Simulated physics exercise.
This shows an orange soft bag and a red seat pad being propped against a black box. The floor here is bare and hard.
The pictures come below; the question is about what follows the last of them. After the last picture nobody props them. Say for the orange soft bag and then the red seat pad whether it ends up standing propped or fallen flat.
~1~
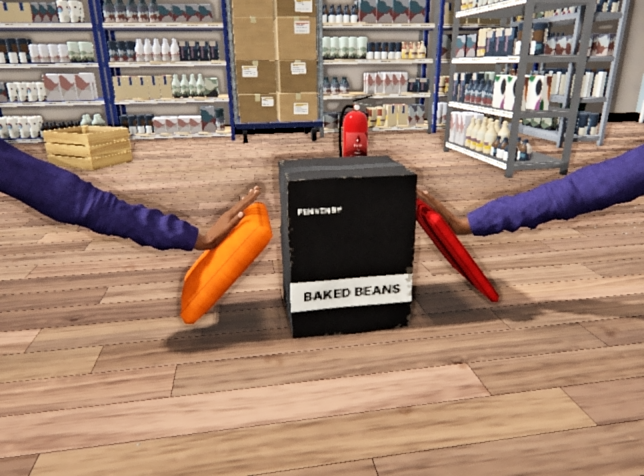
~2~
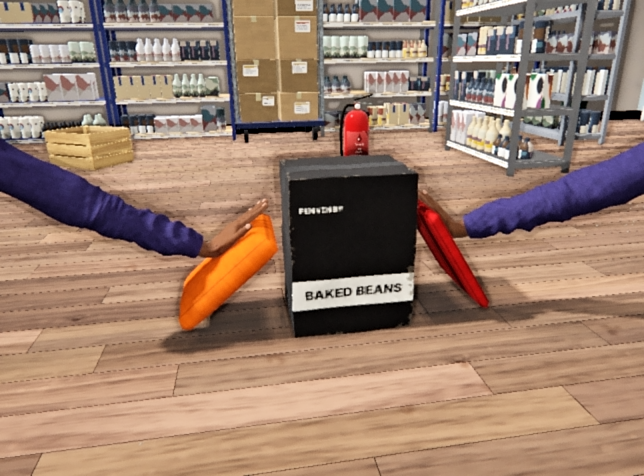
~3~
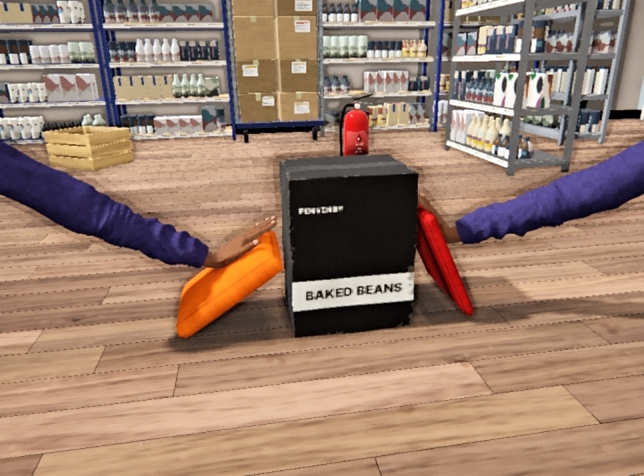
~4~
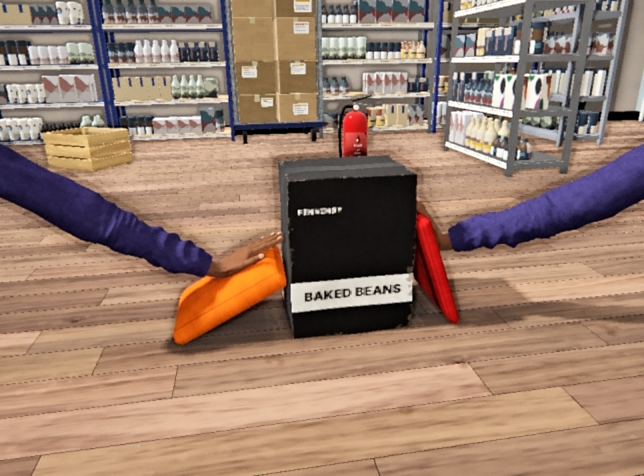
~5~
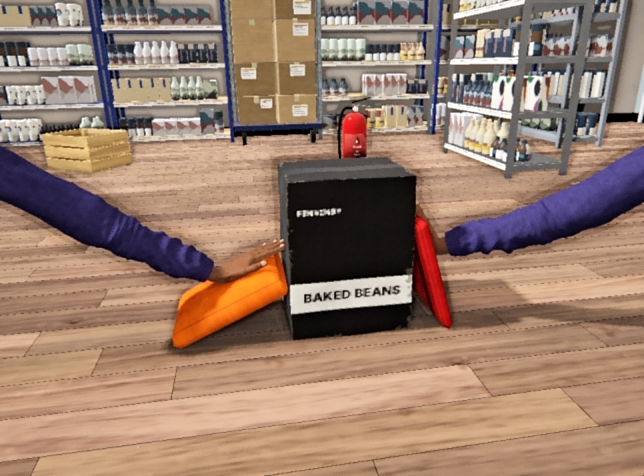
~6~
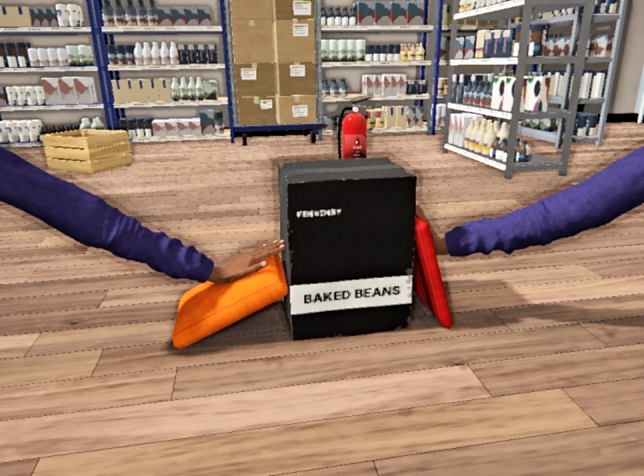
Outcome: My guess is the orange soft bag will come down, my guess is the red seat pad won't come down.
Then, 0.18 s on from there, soft bag flat on the floor near (228, 305); seat pad propped as before near (417, 258).
Then, 0.34 s on from there, soft bag flat on the floor near (227, 312); seat pad propped as before near (417, 258).
In the end, soft bag flat on the floor near (227, 312); seat pad propped as before near (417, 258). The orange soft bag slips and lies down and the red seat pad holds its lean.
